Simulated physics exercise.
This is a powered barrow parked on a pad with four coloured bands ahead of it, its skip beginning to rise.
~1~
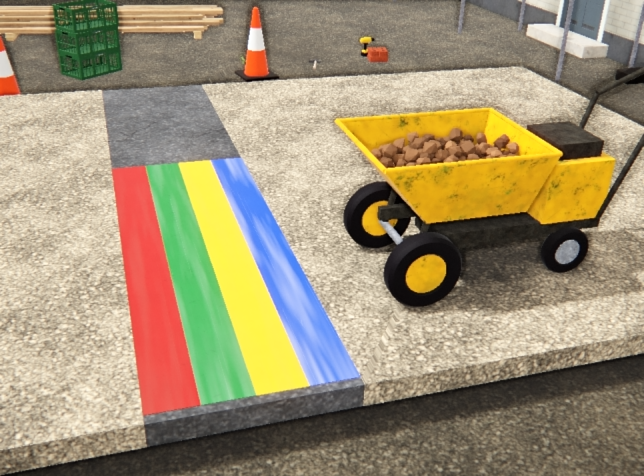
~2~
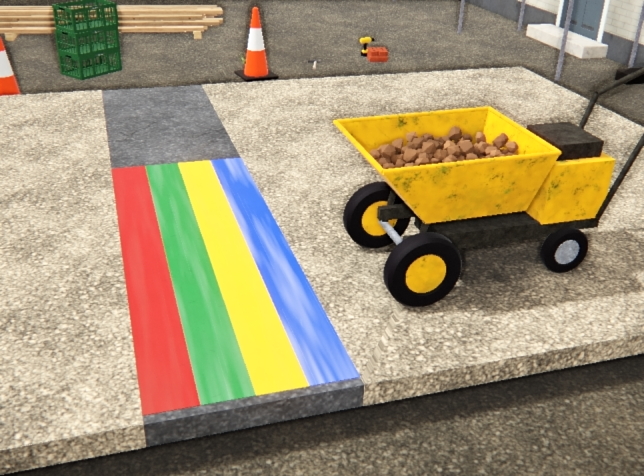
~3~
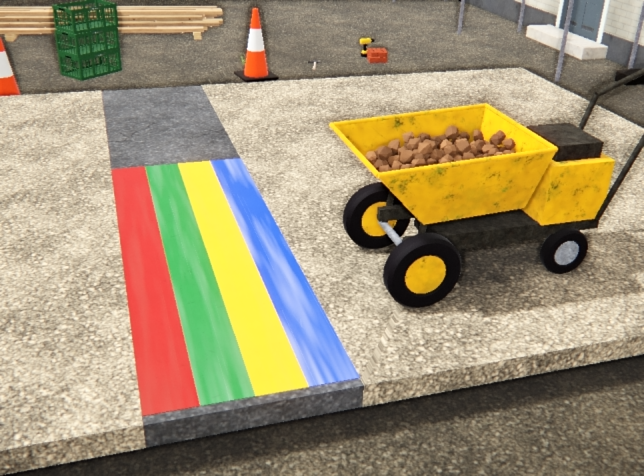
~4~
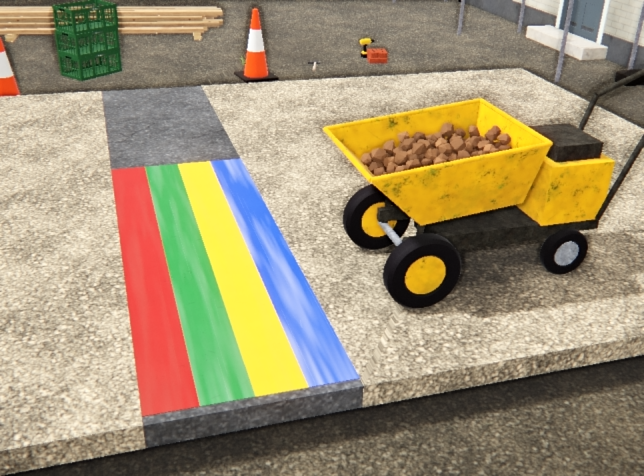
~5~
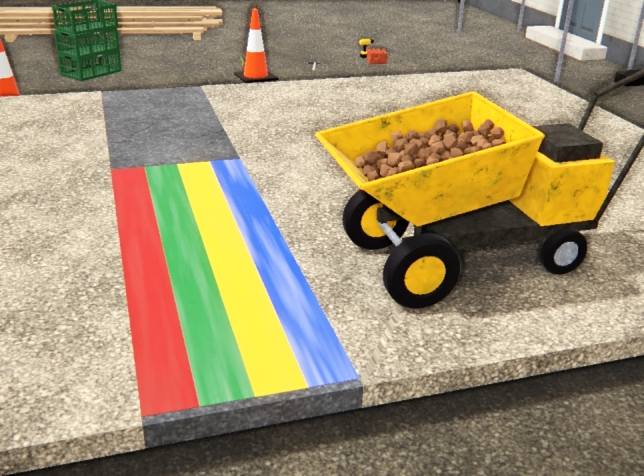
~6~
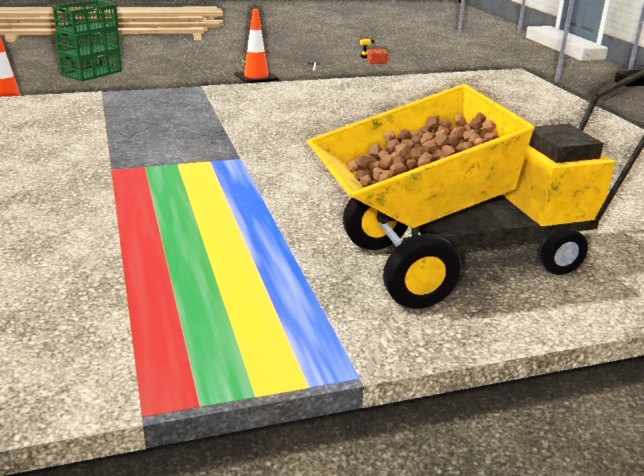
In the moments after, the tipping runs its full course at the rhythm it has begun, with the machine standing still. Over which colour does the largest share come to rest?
The heap favours the yellow strip.
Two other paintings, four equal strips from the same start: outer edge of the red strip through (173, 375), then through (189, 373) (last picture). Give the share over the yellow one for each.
Roughly 30 per cent, and 30 per cent.
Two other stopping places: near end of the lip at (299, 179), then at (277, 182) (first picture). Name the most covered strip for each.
At the first place that red strip, at the second the red one.
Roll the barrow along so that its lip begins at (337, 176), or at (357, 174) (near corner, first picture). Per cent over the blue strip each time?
Roughly 0 per cent, and 0 per cent.
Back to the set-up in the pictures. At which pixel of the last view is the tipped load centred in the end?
Roughly at (233, 296).
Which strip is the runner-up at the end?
In second place: The strip in green.
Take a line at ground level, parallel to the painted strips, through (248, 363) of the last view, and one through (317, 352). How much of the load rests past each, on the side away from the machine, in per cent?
Roughly 30 per cent, and 80 per cent.
Soon, skip tipped steeply; all in the skip.
A while on, skip tipped steeply; most in the skip; a stray few over the blue strip; a small part over the yellow strip.
Towards the end, skip tipped right over; about a quarter in the skip; a small part over the blue strip; about a third over the yellow strip; about a quarter over the green strip; a small part over the red strip; a stray few off the paint.
Finally, skip tipped right over; about a quarter in the skip; a small part over the blue strip; about a third over the yellow strip; about a quarter over the green strip; a small part over the red strip; a stray few off the paint.
